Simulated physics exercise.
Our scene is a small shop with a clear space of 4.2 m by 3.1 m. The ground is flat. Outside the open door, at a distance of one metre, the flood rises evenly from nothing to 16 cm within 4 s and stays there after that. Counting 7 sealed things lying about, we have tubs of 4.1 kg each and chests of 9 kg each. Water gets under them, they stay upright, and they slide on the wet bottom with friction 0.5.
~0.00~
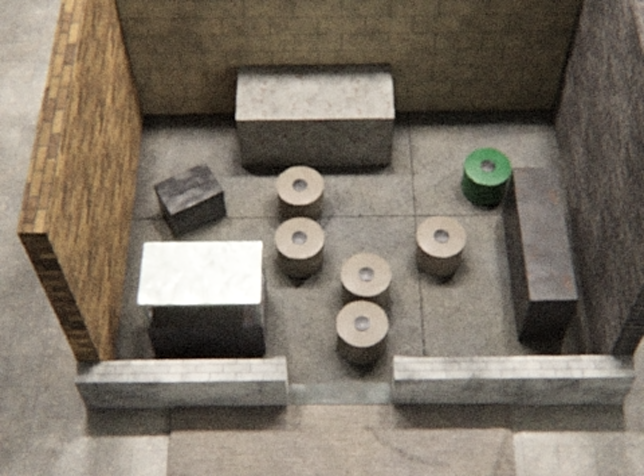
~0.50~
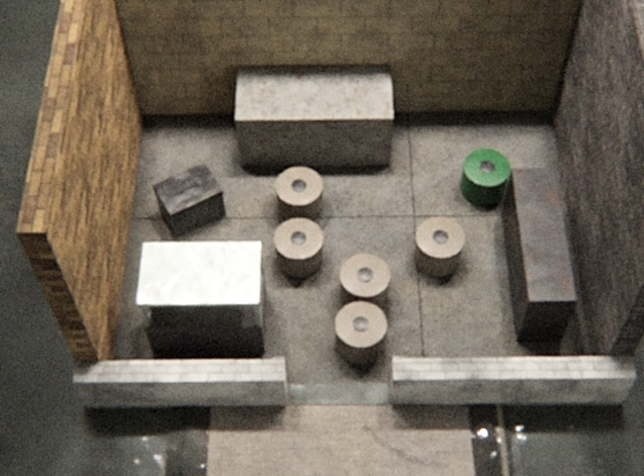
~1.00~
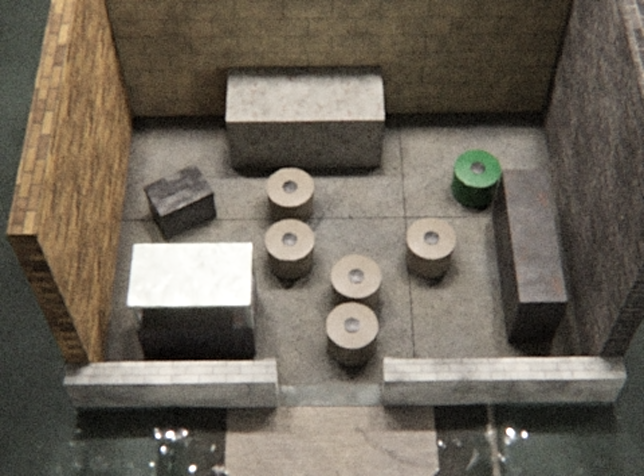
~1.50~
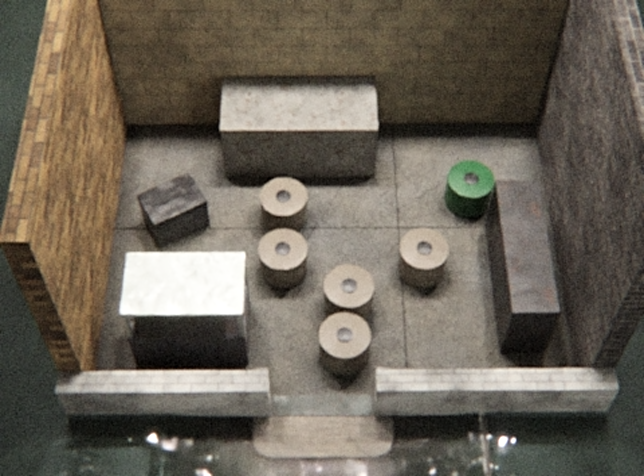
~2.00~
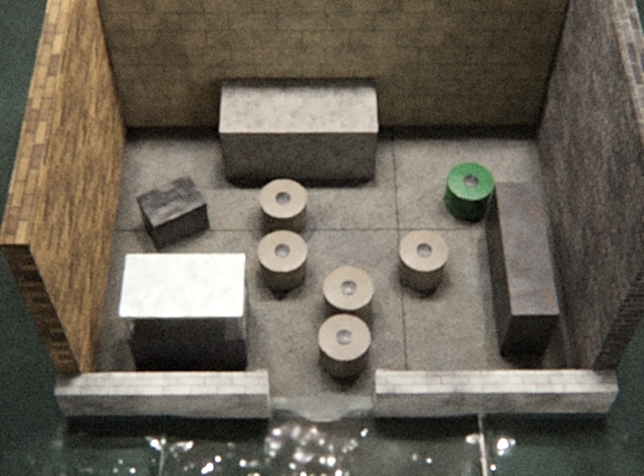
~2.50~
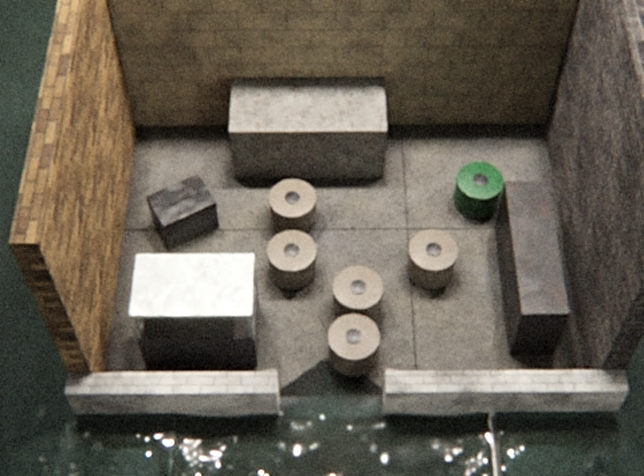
Water rises around a small walled room of still tubs and chests, reaching its doorway.
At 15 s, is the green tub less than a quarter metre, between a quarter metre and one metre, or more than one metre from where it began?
Between a quarter metre and one metre.
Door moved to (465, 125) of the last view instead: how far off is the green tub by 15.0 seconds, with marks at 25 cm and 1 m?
Result for the green tub - displaced a long way.
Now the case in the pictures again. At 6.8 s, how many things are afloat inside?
At that time the total is 5.
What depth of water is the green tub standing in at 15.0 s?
Somewhere close to 11 cm.
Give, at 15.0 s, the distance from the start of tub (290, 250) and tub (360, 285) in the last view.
They sit 200 cm and 200 cm away, in the order given.
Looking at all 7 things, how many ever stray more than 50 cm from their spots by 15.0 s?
It adds up to 7.
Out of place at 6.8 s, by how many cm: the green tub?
About 50 cm.
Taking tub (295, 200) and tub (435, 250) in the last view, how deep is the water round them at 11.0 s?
About 7 and 8 cm.
After 3.5 s the green tub is near (480, 180), 0.0 m from its start, aground; 0 afloat.
After 6.8 s the green tub is near (507, 152), 0.5 m from its start, aground; 5 afloat.
After 11.0 s the green tub is near (536, 145), 0.7 m from its start, afloat; 7 afloat.
After 15.0 s the green tub is near (537, 144), 0.7 m from its start, afloat; 7 afloat.
